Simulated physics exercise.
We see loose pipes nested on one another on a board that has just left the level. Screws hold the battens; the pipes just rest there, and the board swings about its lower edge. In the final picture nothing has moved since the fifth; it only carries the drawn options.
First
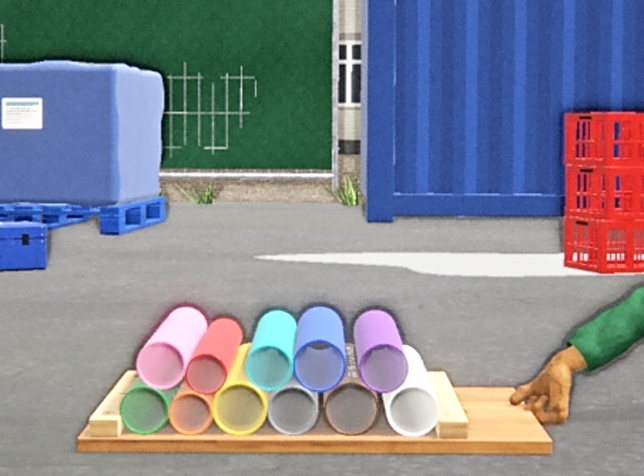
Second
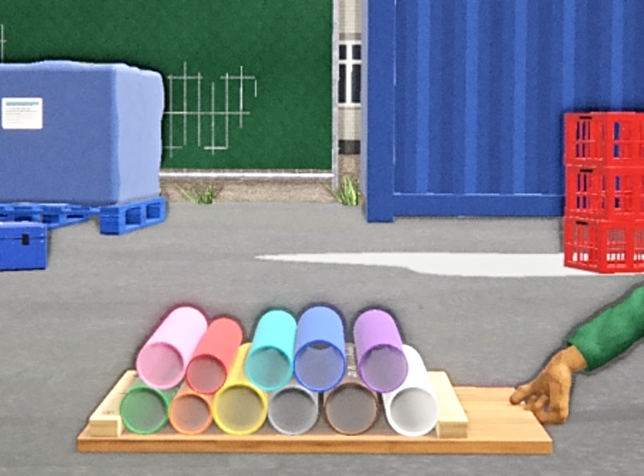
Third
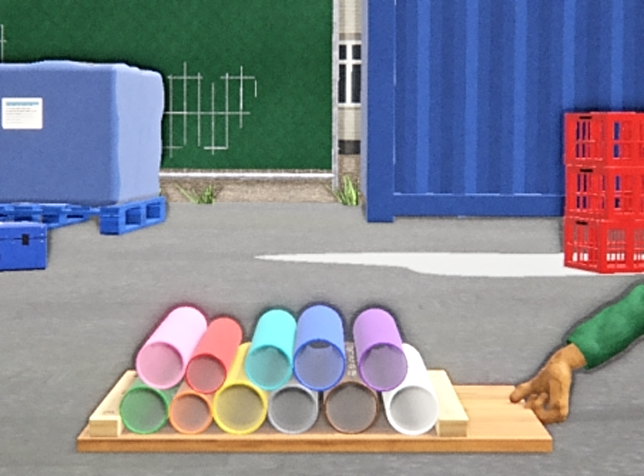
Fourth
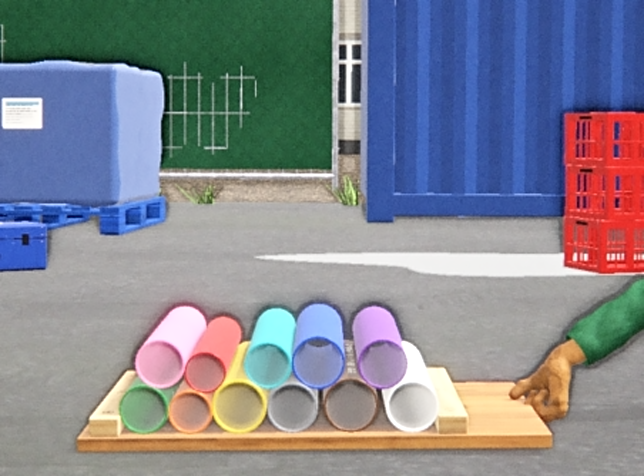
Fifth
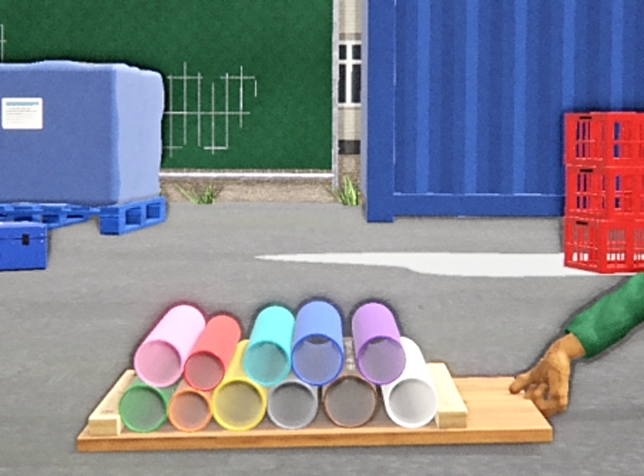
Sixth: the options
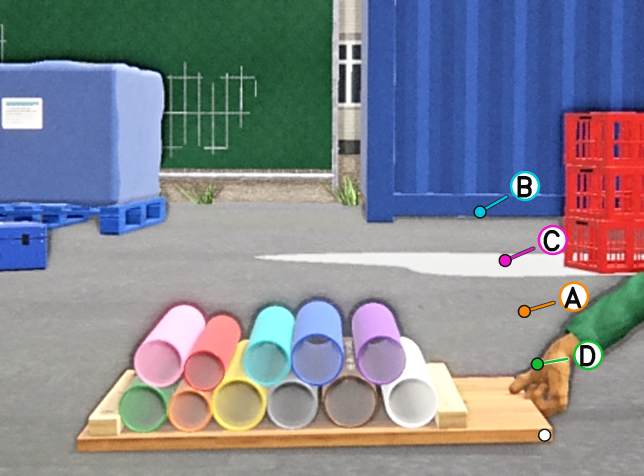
Wooden board stacked with two rows of colourful pipes rising very slightly at its right end, a green-sleeved hand gripping that end.
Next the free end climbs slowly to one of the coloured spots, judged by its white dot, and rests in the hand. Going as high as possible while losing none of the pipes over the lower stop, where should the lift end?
A is the limit.
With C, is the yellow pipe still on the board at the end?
Yes.
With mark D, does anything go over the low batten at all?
No, at D.
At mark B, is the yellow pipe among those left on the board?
The yellow pipe: Yes.
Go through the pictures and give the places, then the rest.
Board (315, 409); green pipe (145, 410); orange pipe (191, 413), in the first picture.
Orange pipe (191, 413); yellow pipe (240, 408), in the second picture.
Board (315, 408); brown pipe (351, 407); white pipe (413, 409); red pipe (206, 373), in the third picture.
Board (315, 406); green pipe (144, 410); orange pipe (190, 412), in the fourth picture.
Board (315, 403); green pipe (143, 409); orange pipe (190, 410), in the fifth picture.
On the marked copy, A at (524, 312); B at (480, 212); C at (505, 260); D at (537, 364); the white dot at (545, 435).
Following A. Soon after the start, board at 13°.
Later, board at 17°.
In the end, board at 17°, none over the low batten.
As for the rest, B four over the low batten (red, pink, turquoise, blue); C two over the low batten (red, pink); D none over the low batten.
